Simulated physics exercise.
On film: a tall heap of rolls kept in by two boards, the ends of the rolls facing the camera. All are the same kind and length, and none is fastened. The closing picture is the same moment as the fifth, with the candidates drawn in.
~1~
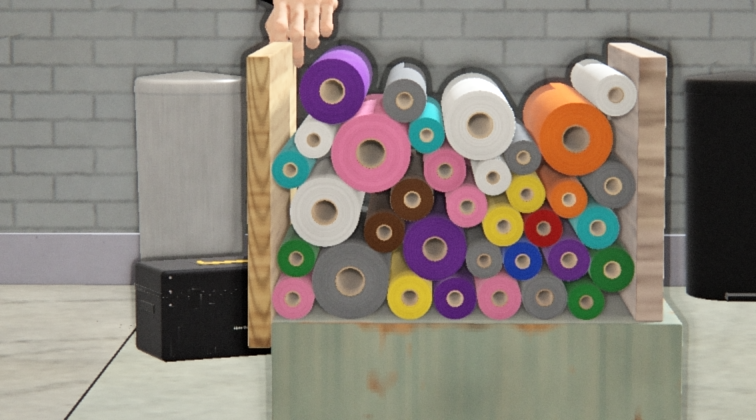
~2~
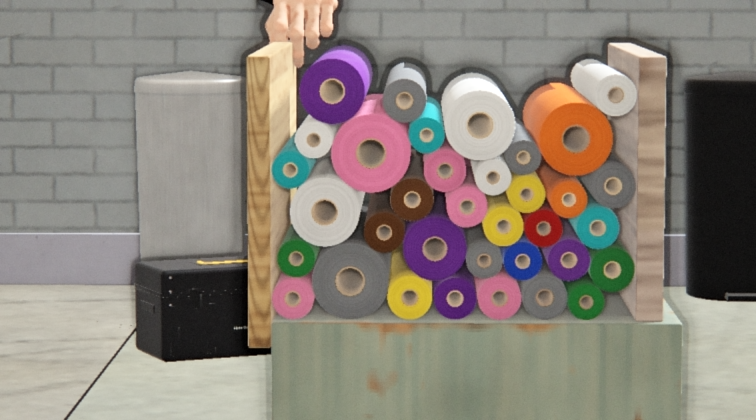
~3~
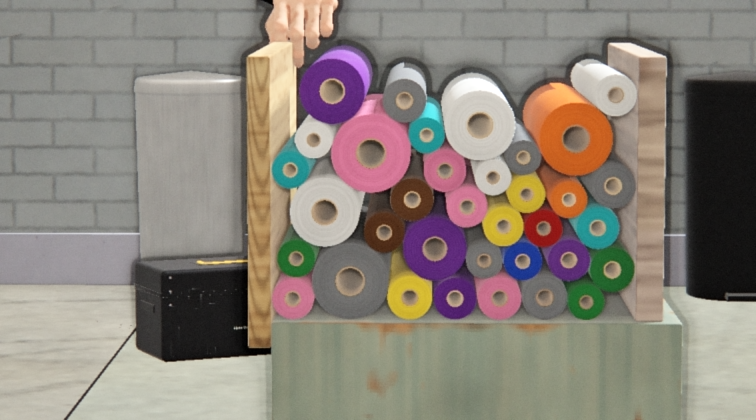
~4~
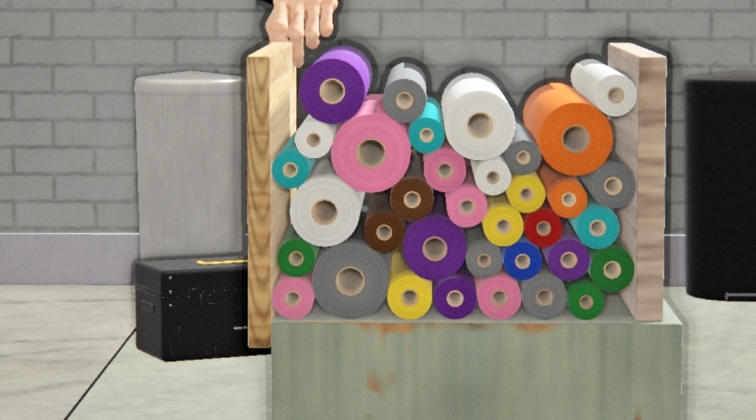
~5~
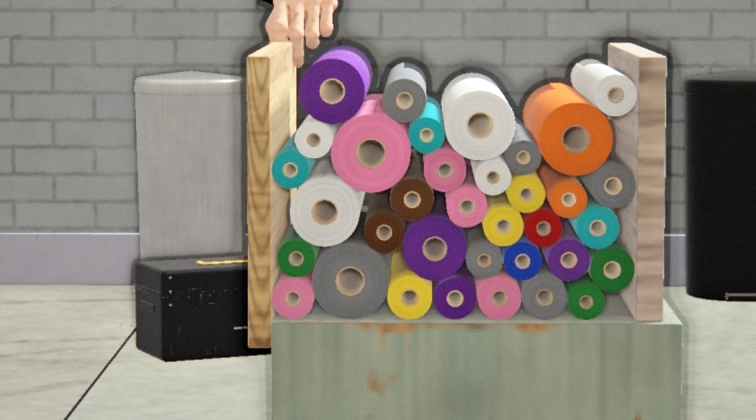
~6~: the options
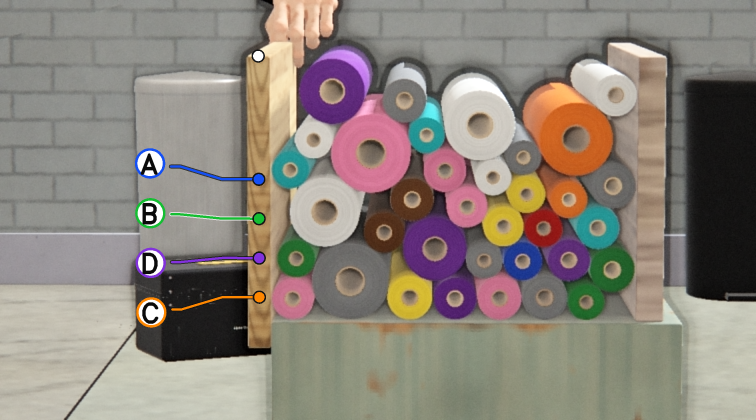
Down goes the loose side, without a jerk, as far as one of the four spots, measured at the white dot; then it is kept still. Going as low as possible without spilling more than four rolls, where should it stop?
No lower than D.
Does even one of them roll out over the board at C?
Yes.
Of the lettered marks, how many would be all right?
The number is three.
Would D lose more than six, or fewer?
Fewer than six.
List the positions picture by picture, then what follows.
The first picture shows a pink roll (445, 171); a white roll (480, 125); side board (274, 180).
The second picture shows side board (274, 180); a pink roll (292, 298).
The third picture shows a grey roll (545, 297); a grey roll (484, 261).
The fourth picture shows a brown roll (384, 232); an orange roll (569, 200).
The fifth picture shows a pink roll (445, 171); a white roll (480, 125); side board (274, 180).
On the marked copy, A at (259, 179); B at (259, 219); C at (260, 297); D at (259, 258); the white dot at (258, 56).
Taking D. A third of the way, top of the board (271, 143).
Two thirds of the way, top of the board (271, 245).
When it is over, top of the board (271, 257), three out over the board.
As for the rest, A none out over the board; B two out over the board; C more than four out over the board.
